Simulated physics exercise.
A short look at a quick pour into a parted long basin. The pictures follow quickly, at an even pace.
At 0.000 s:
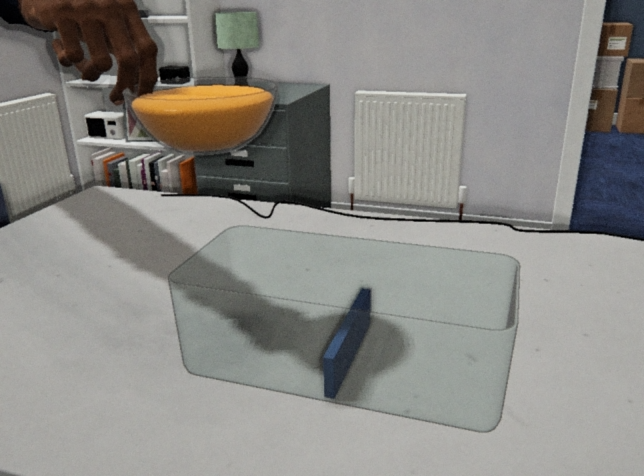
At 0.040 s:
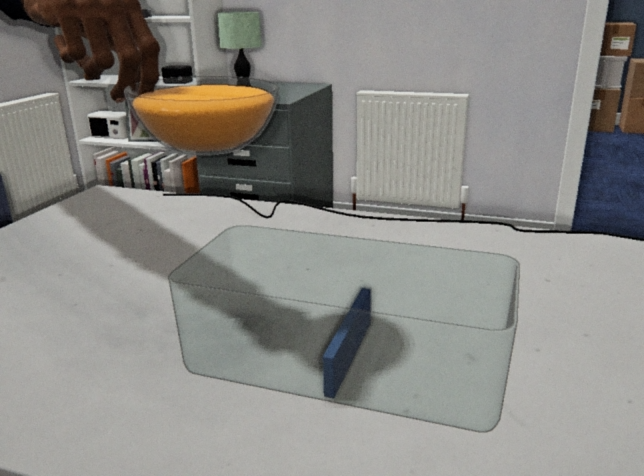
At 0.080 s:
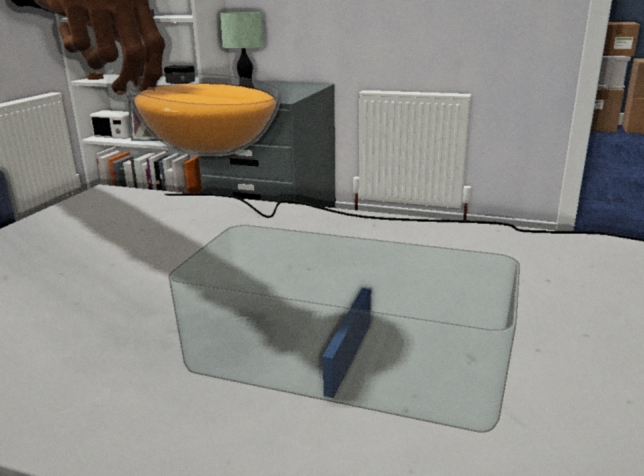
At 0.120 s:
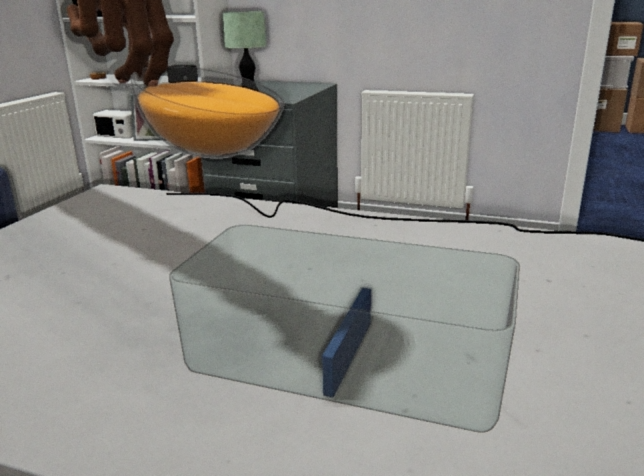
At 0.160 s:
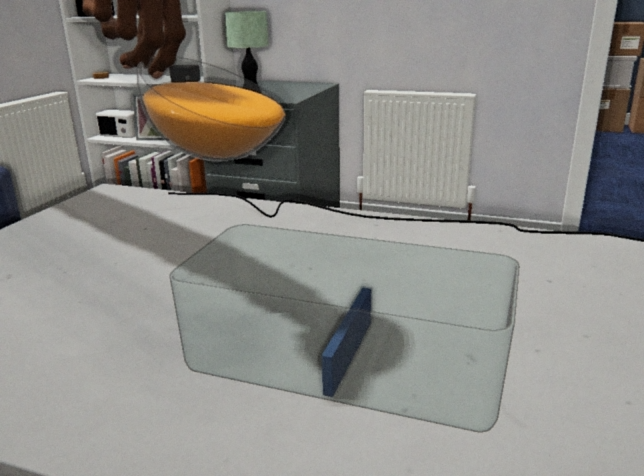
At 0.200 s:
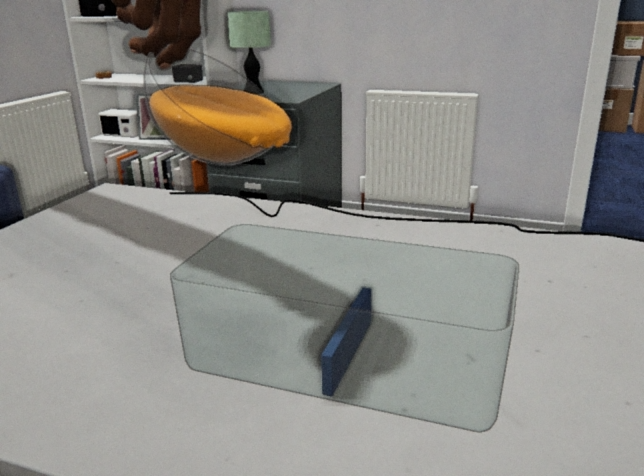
A glass bowl of orange liquid, with a hand beside it, starts nearly level above a clear rectangular basin with a blue divider, then tilts steadily down to the right as the liquid shifts toward its lower edge.
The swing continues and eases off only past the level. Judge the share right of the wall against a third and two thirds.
In the end under a third is right of the wall.
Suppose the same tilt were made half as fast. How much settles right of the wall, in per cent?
It comes to 30 per cent or so.
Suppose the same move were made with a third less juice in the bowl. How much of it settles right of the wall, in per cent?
Close to 5 per cent.
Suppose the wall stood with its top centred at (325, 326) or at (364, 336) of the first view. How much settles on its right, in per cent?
The first gives 50 %, the second 15 %.
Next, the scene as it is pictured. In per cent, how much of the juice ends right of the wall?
Near 10 %.
A moment on, the bowl is tipped right over and 3 per cent is still to pour, 52 is left of the wall and 4 right of it.
Next, the bowl is tipped right over and 0 per cent is still to pour, 87 is left of the wall and 6 right of it.
Then the bowl is tipped right over and 0 per cent is still to pour, 84 is left of the wall and 8 right of it.
Later the bowl is tipped right over and 0 per cent is still to pour, 85 is left of the wall and 9 right of it.
In the end 85 per cent lies left of the wall, 9 right of it and 6 outside.
